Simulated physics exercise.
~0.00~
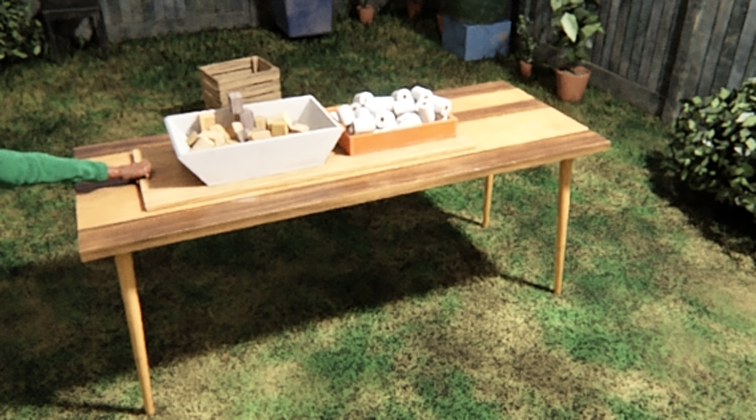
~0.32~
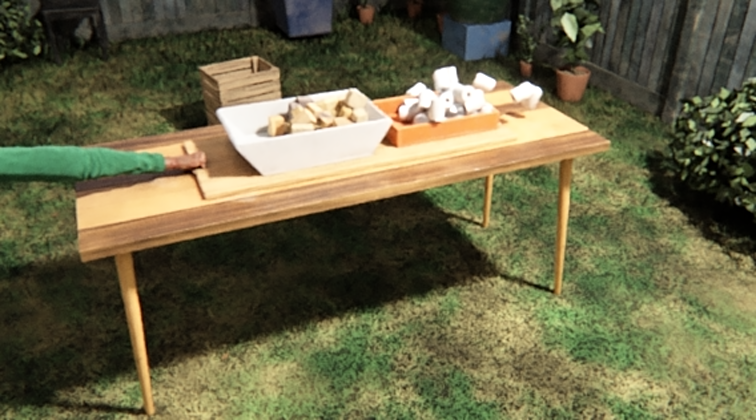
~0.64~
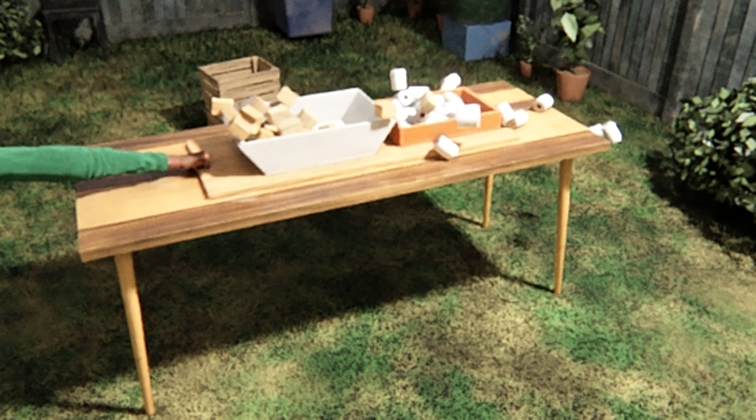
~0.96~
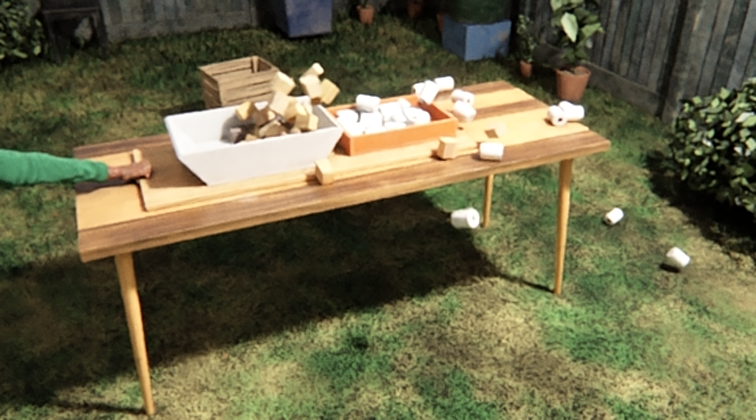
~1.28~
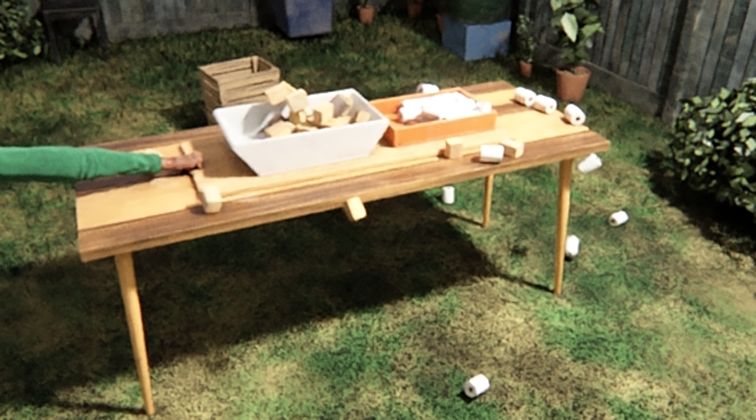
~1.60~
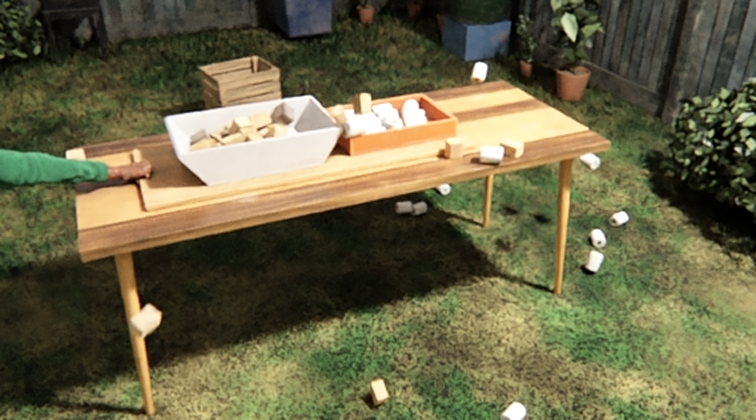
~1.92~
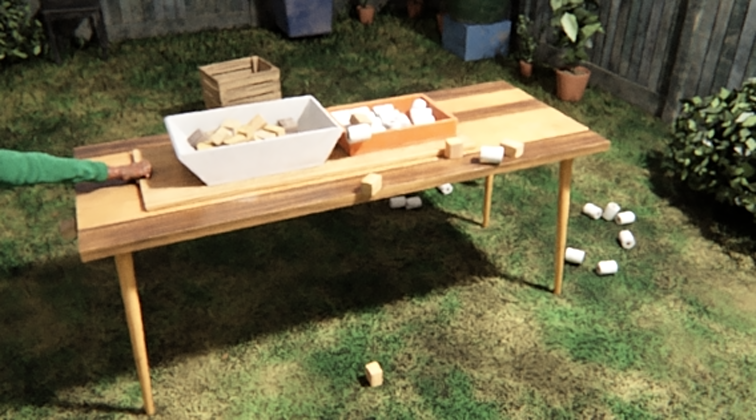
Paper rolls and wooden blocks bounced out of an orange container and a white one as a green-sleeved arm shook the board beneath them right and left, leaving several scattered on the table and grass, with both containers still partly full.
